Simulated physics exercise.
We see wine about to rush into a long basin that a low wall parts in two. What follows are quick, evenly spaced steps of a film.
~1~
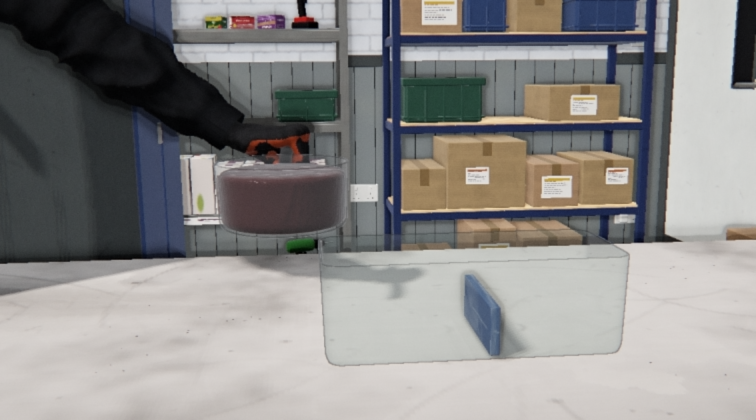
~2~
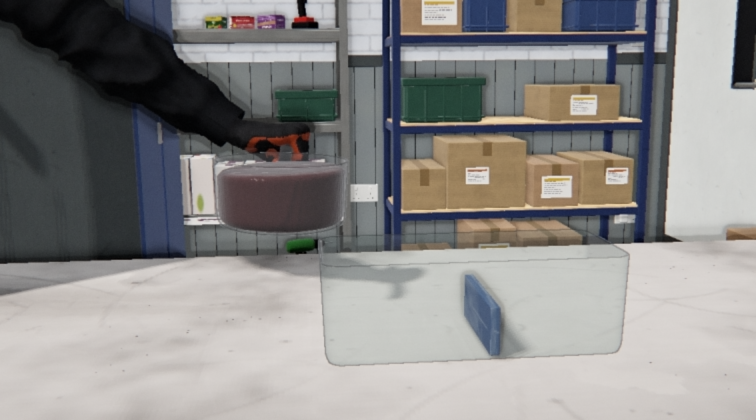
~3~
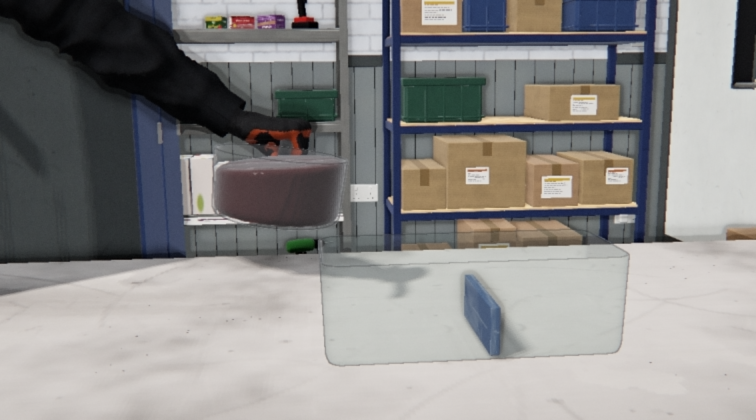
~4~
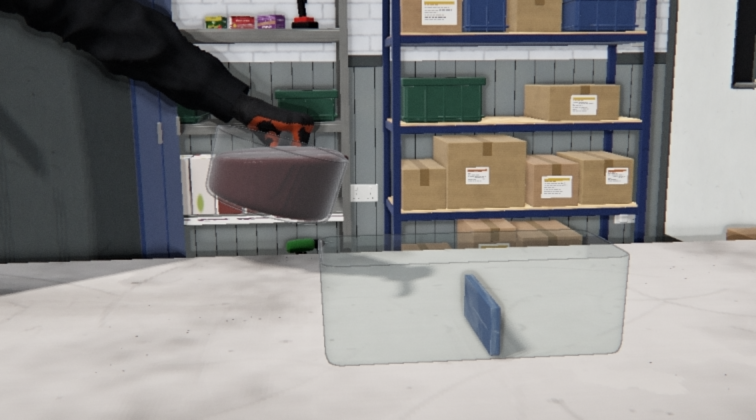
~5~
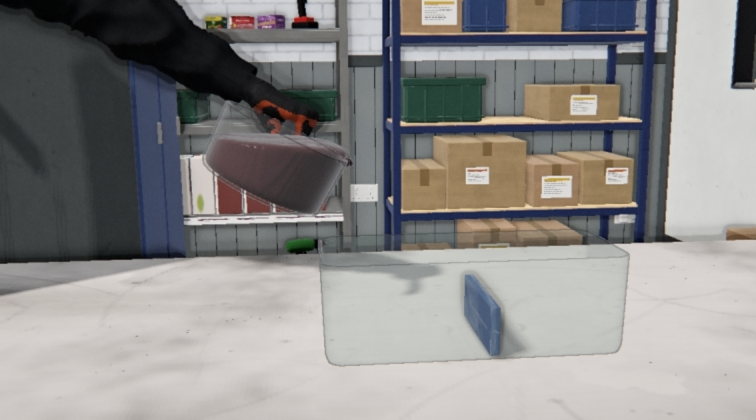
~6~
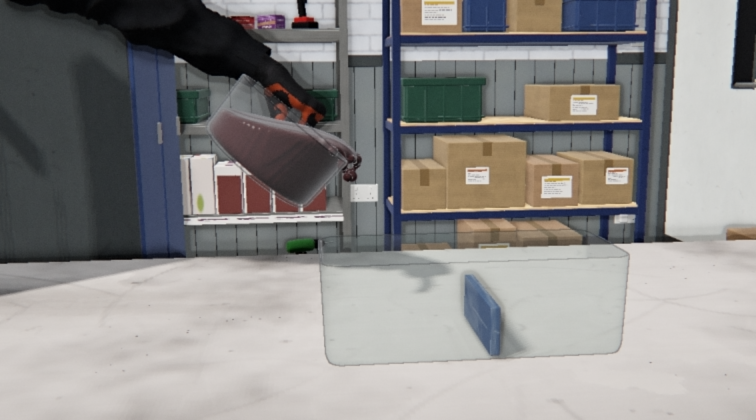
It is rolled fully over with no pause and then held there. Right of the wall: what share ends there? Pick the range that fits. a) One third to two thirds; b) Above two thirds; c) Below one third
The answer is c.
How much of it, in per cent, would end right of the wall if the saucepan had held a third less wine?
Close to 5 per cent.
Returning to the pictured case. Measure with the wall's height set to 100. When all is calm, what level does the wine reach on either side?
Some 50 per cent left and 10 right.
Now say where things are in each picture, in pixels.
Tilt 0°; pouring edge (347, 162); surface from (218, 172) to (345, 170); the long basin's rim runs from (320, 253) to (608, 243); the wall's top is at (481, 291), in the first frame.
Tilt 2°; pouring edge (347, 162); surface from (218, 171) to (345, 167), in the second frame.
Tilt 7°; pouring edge (347, 162); surface from (217, 166) to (345, 160), in the third frame.
Tilt 16°; pouring edge (347, 163); surface from (214, 156) to (347, 158); 1 per cent is over the edge, in the fourth frame.
Tilt 28°; pouring edge (346, 163); surface from (213, 138) to (346, 154); 4 per cent is over the edge, in the fifth frame.
Tilt 41°; pouring edge (345, 163); surface from (215, 114) to (328, 140); 6 per cent is over the edge, in the sixth frame.
A moment on, the saucepan is tipped right over and 30 per cent is still to pour, 14 is left of the wall and 0 right of it.
Next, the saucepan is tipped right over and 1 per cent is still to pour, 84 is left of the wall and 4 right of it.
Then the saucepan is tipped right over and 1 per cent is still to pour, 72 is left of the wall and 5 right of it.
Later the saucepan is tipped right over and 0 per cent is still to pour, 81 is left of the wall and 8 right of it.
At rest 81 per cent lies left of the wall, 9 right of it and 10 outside.
